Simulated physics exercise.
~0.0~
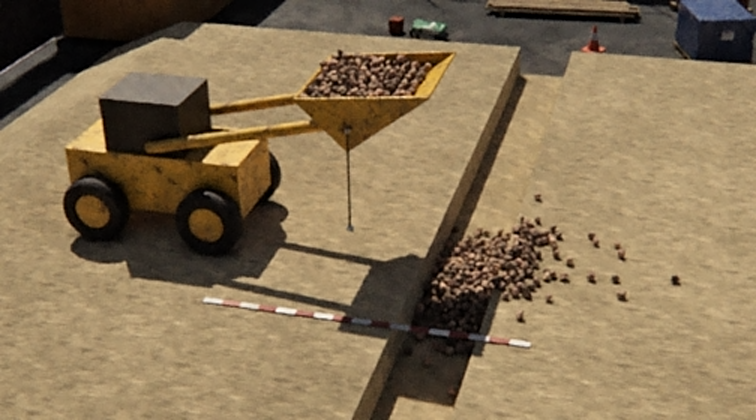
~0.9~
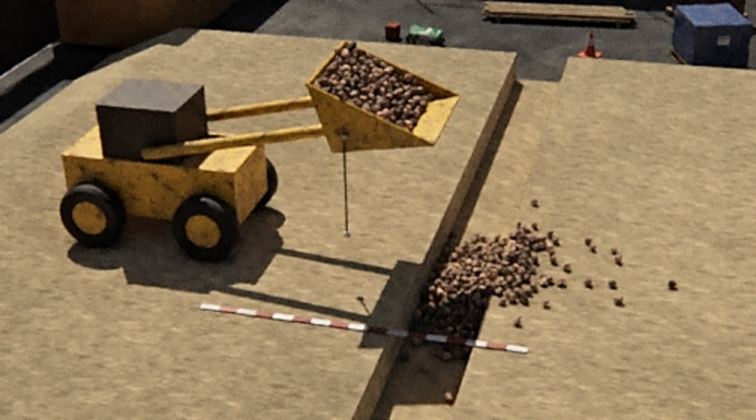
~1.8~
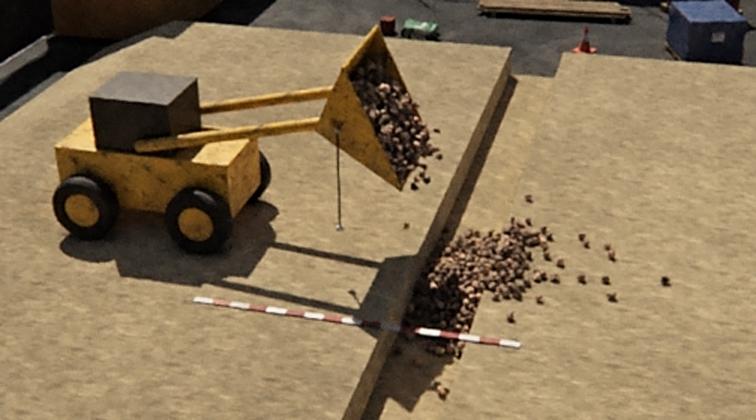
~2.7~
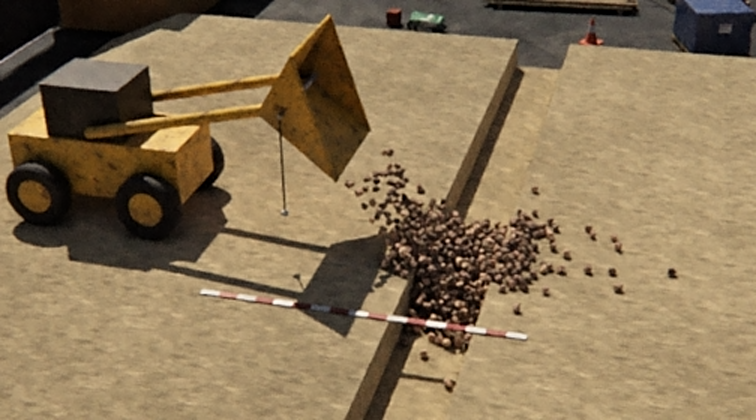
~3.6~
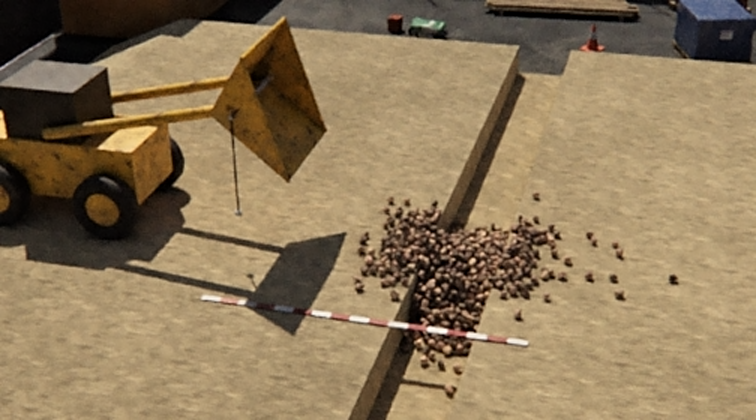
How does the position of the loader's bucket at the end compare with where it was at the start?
The bucket ends up farther to the left than it was at the start, at about the same height, as the loader has backed away from the trench.
